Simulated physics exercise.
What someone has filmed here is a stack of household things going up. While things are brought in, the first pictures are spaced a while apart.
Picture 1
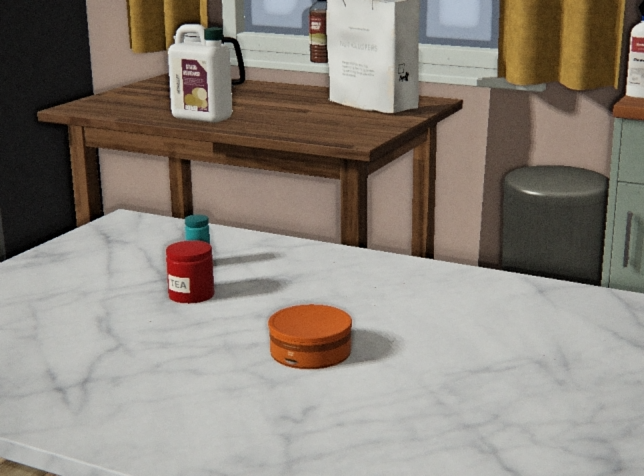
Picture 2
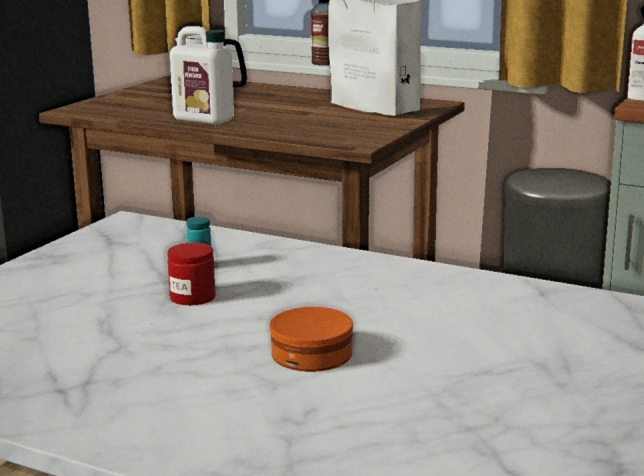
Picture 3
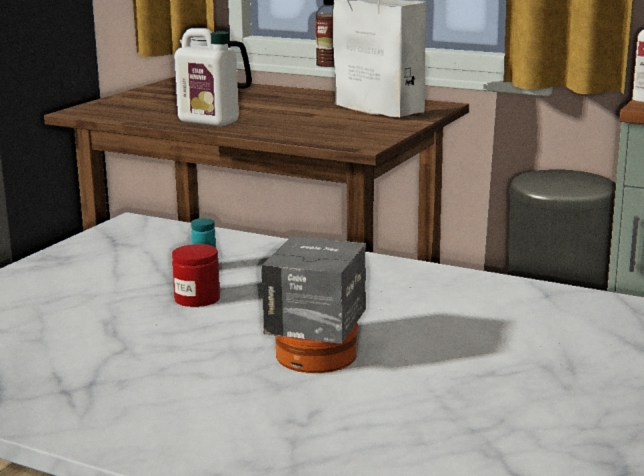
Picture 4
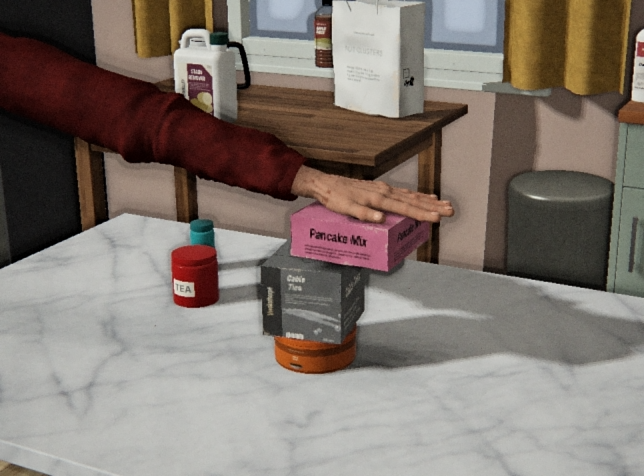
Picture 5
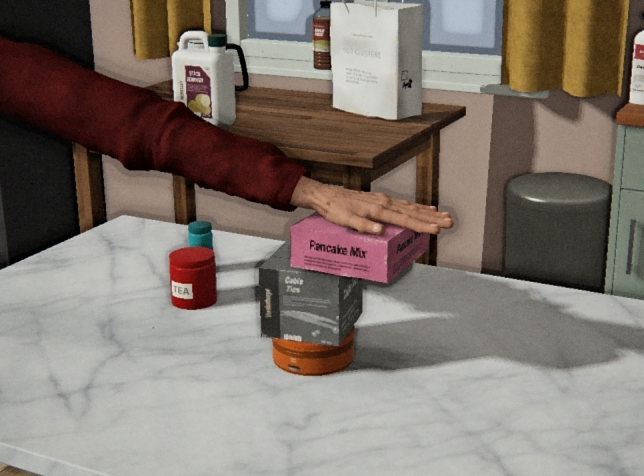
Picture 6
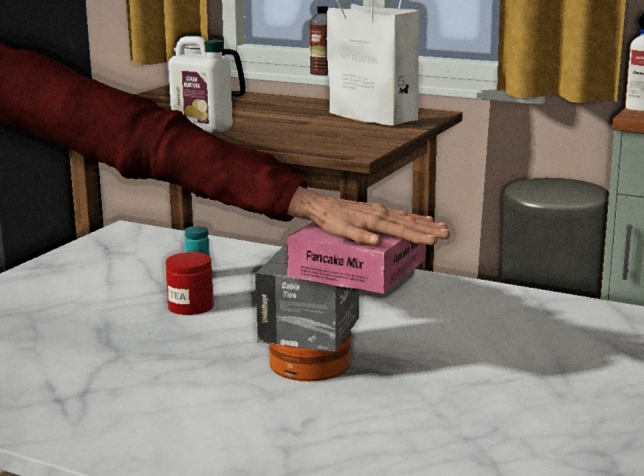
In the video, an orange tub sits on a marble table beside a red tea tin, a grey box appears on top of it, and then a hand lowers a pink pancake mix box onto the grey box.
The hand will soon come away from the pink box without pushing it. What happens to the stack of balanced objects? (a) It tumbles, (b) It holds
a.
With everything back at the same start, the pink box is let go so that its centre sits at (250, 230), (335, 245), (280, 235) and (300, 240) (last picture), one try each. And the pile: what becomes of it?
The pile goes down on try one, does not fall on try two, does not fall on try three and does not fall on try four.
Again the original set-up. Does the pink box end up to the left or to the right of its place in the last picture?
As we see it, to our right.
Then, 0.30 s later than the last frame, pink box now fallen.
Then, 0.50 s later than the last frame, things are still on the move.
Then, 0.90 s later than the last frame, as before.
Then, 2.20 s later than the last frame, nothing new.
When it is over, fallen, pink box; the other 4 as before. End places, in pixels of the last picture, pink box near (390, 338). The pile comes apart.
